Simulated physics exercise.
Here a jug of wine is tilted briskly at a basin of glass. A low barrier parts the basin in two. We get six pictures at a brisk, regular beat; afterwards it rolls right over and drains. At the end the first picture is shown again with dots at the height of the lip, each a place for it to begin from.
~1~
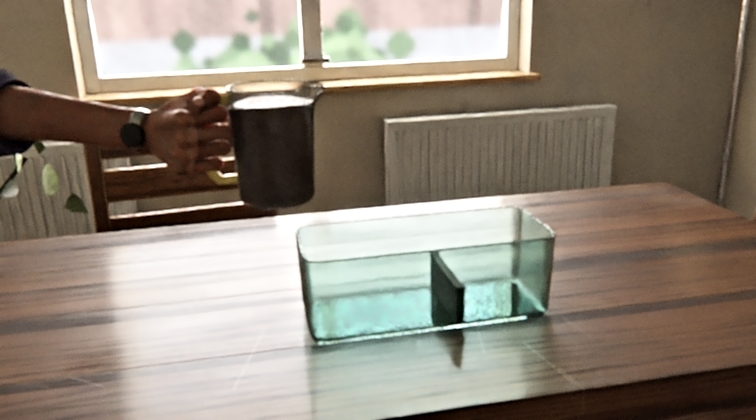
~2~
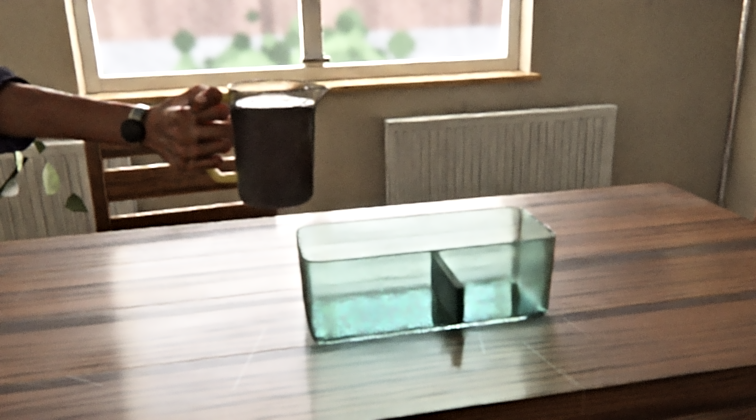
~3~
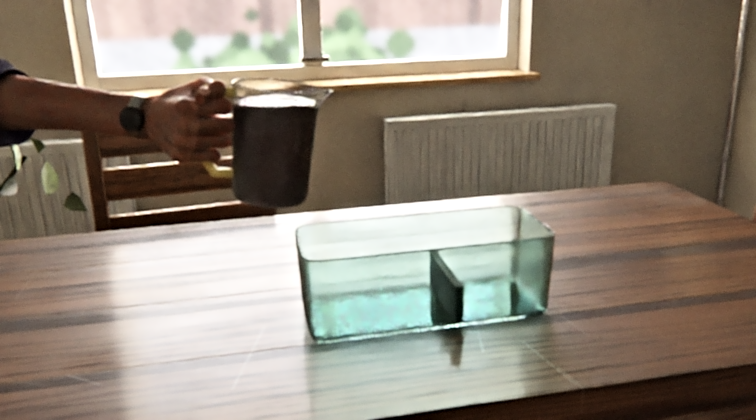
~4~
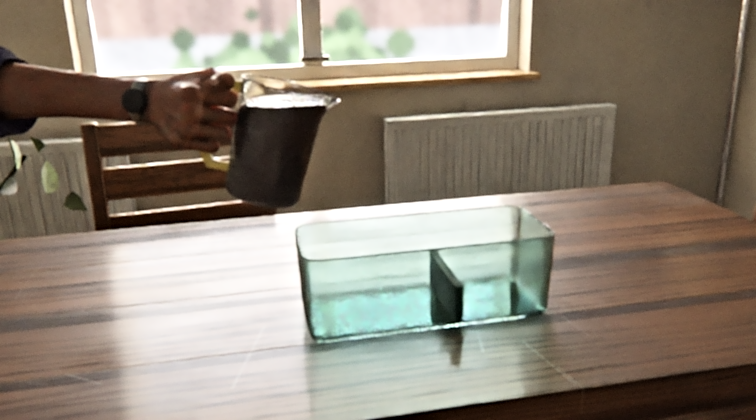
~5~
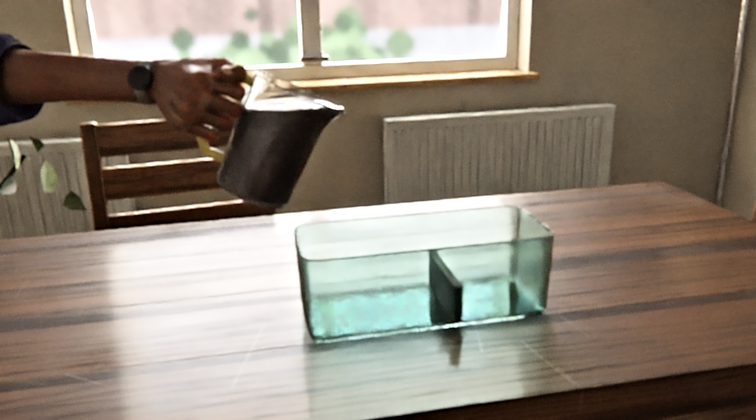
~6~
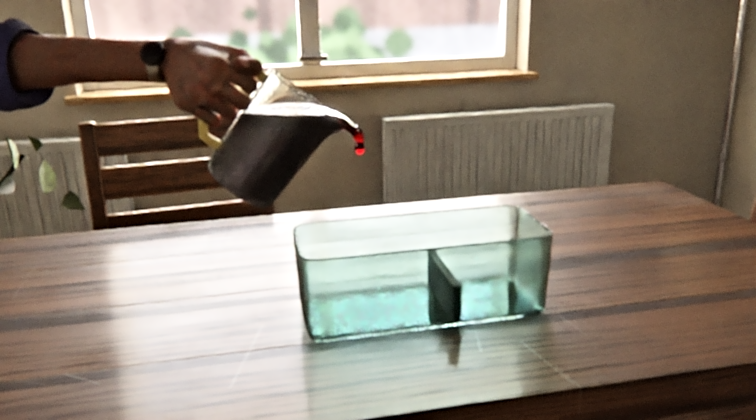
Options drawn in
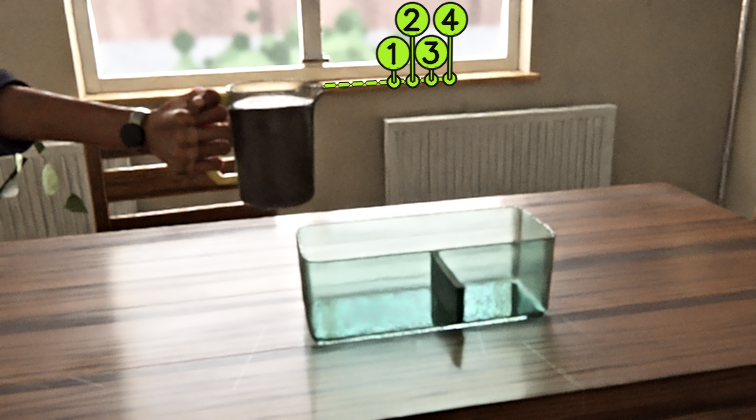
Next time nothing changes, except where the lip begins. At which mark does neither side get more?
1 works best here.
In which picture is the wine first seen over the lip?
In picture 6.
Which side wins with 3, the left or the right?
The right one.
On the marked copy, 1 at (394, 81); 2 at (412, 80); 3 at (431, 79); 4 at (449, 78).
Choosing 1, about 48 % ends left of the wall and 50 % right of it.
Choosing 2, about 24 % ends left of the wall and 75 % right of it.
Choosing 3, about 12 % ends left of the wall and 86 % right of it.
Choosing 4, about 21 % ends left of the wall and 75 % right of it; 3 % is lost outside.
